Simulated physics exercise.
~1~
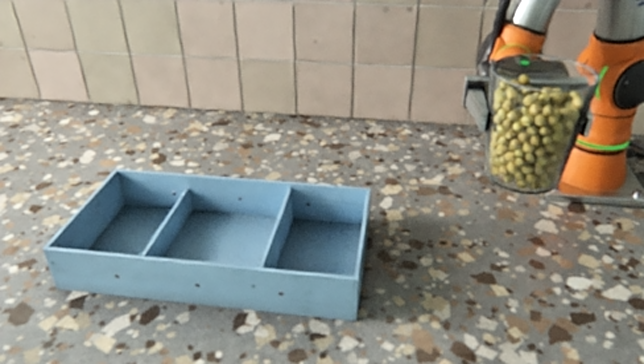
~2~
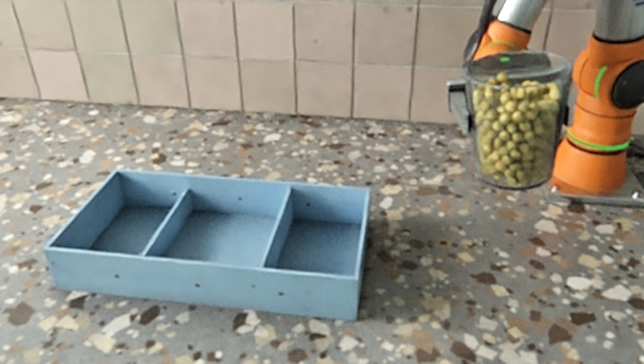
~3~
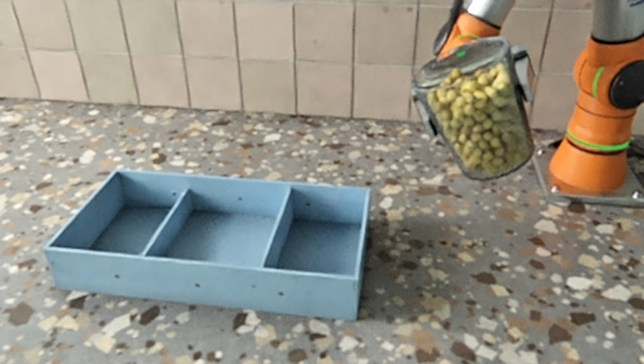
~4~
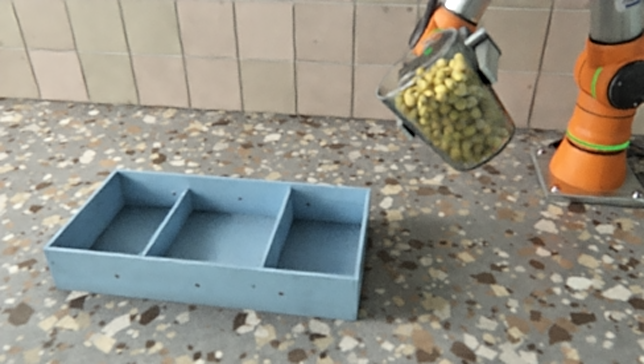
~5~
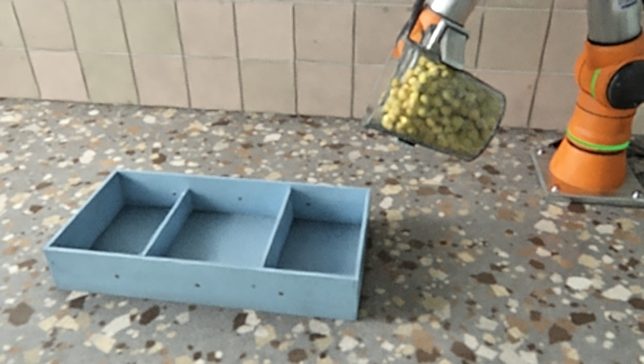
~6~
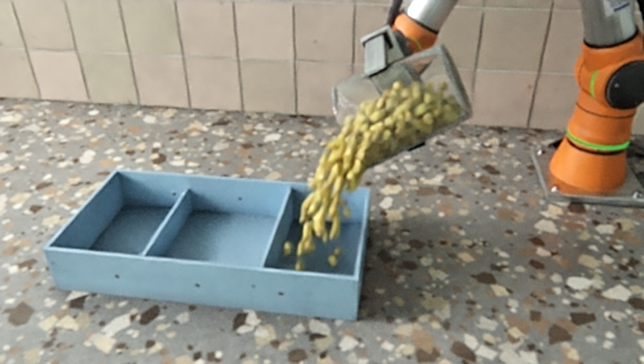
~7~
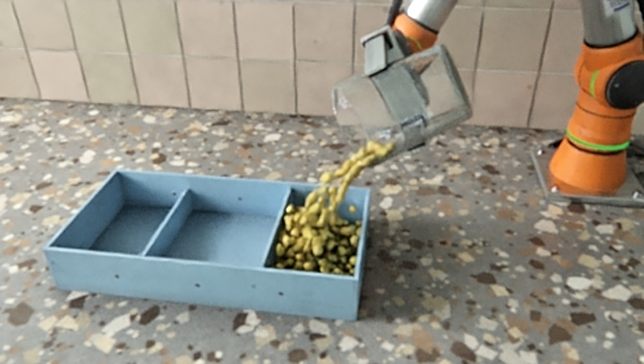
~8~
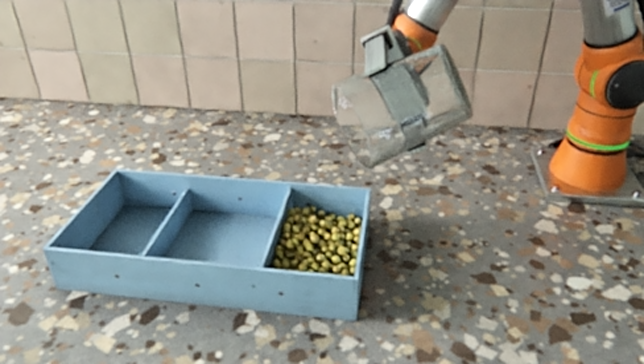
On a speckled stone surface backed by a row of beige tiles, seen from slightly above, an open blue box with three compartments sits at the left. At the upper right, an orange and grey robot arm holds a clear container full of yellow-green beads. The arm carries the container left toward the box, tipping it steadily until it lies on its side. It tilts further, and the beads stream down into the right compartment. The container empties and stays tipped above, while the beads fill the right compartment and the other two remain empty.
